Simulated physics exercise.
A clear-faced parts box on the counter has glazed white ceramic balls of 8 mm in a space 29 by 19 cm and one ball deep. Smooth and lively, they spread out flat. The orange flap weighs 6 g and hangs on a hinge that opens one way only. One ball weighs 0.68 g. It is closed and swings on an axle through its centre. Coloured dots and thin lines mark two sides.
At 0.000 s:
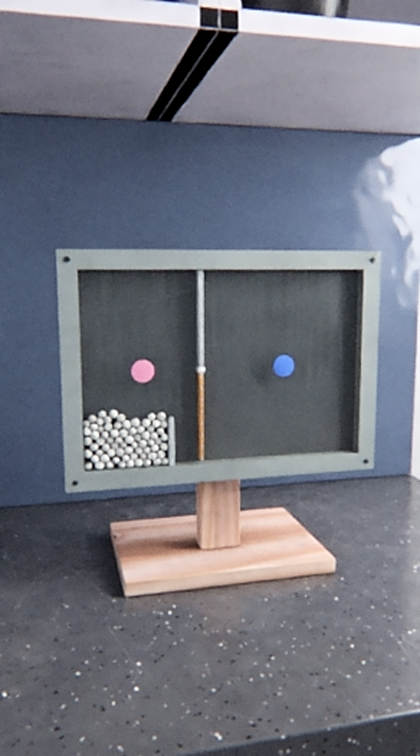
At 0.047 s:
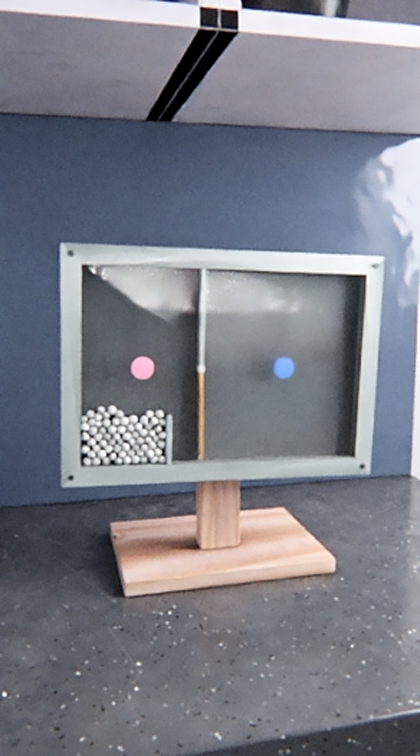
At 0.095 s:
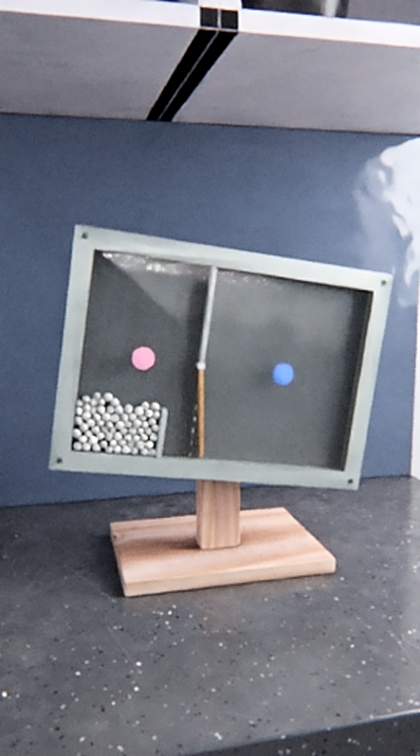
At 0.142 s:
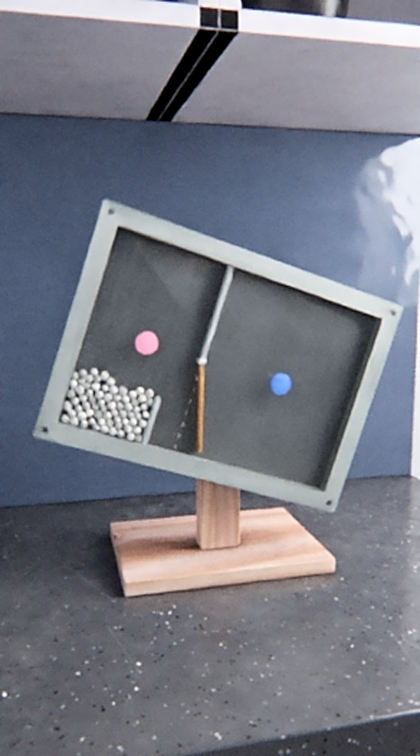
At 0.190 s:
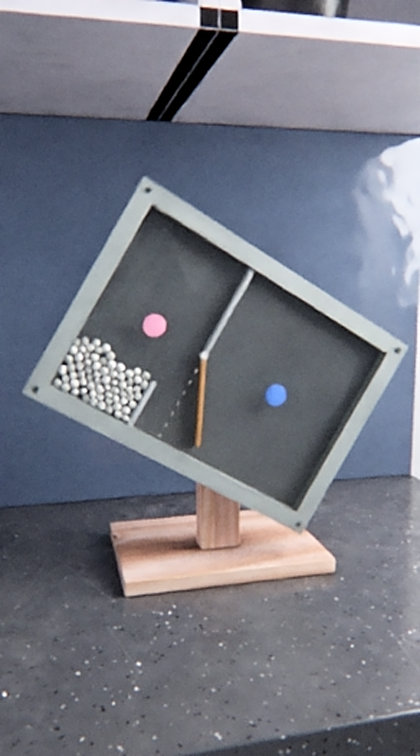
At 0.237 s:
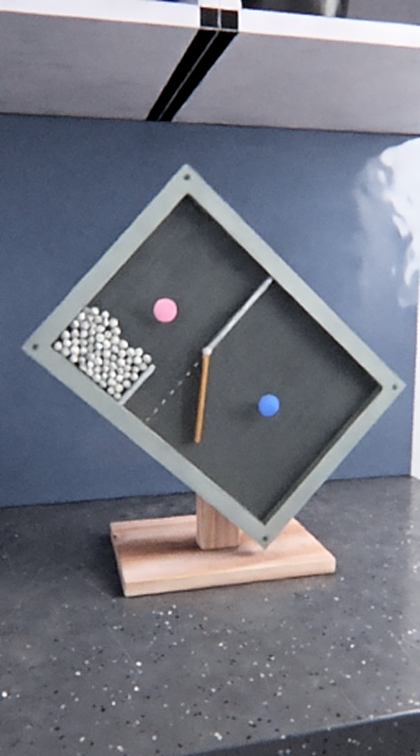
A framed case of white balls on a wooden stand turned steadily clockwise from level to a steep slant, the balls staying bunched at the left behind a short wall while an orange flap hung down.
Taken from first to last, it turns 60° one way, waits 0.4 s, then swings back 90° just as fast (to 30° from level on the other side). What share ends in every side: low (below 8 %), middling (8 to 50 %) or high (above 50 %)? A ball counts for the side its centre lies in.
Pink side high, blue side middling.
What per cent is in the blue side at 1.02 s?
Some 40 per cent.
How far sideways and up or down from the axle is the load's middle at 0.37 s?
Some 10 cm left and 5 cm above.
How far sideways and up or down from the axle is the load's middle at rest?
Some 1 cm left and 10 cm below.
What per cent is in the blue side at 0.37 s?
Some 0 per cent.
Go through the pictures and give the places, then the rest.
The first frame shows level; about 70 balls; balls' middle (126, 441); highest (102, 415); orange flap (200, 369); pink (143, 371), blue (284, 366).
The second frame shows turned 2° clockwise; balls' middle (123, 438); highest (101, 410).
The third frame shows turned 8° clockwise; balls' middle (116, 426); highest (97, 396); wall ends (201, 360), (164, 410).
The fourth frame shows turned 19° clockwise; balls' middle (108, 406); highest (94, 372); orange flap (201, 361).
The fifth frame shows turned 31° clockwise; balls' middle (102, 379); highest (85, 342).
The sixth frame shows turned 43° clockwise; balls' middle (103, 353); highest (86, 311); orange flap (207, 351) tilted 7°; pink (165, 310), blue (269, 405).
By 0.37 s, it stands 60° clockwise; the balls' middle is 10 cm left of and 5 cm above the centre; pink 100 %; orange flap open 58°.
By 1.02 s, it stands 15° clockwise; the balls' middle is 3 cm left of and 7 cm below the centre; pink 60 %, blue 40 %; orange flap open 16°.
By 1.27 s, it stands 30° anticlockwise; the balls' middle is 3 cm right of and 8 cm below the centre; pink 65 %, blue 35 %; orange flap shut.
Settled by 2.1 s, it stands 30° anticlockwise; pink 65 %, blue 35 %; orange flap shut.
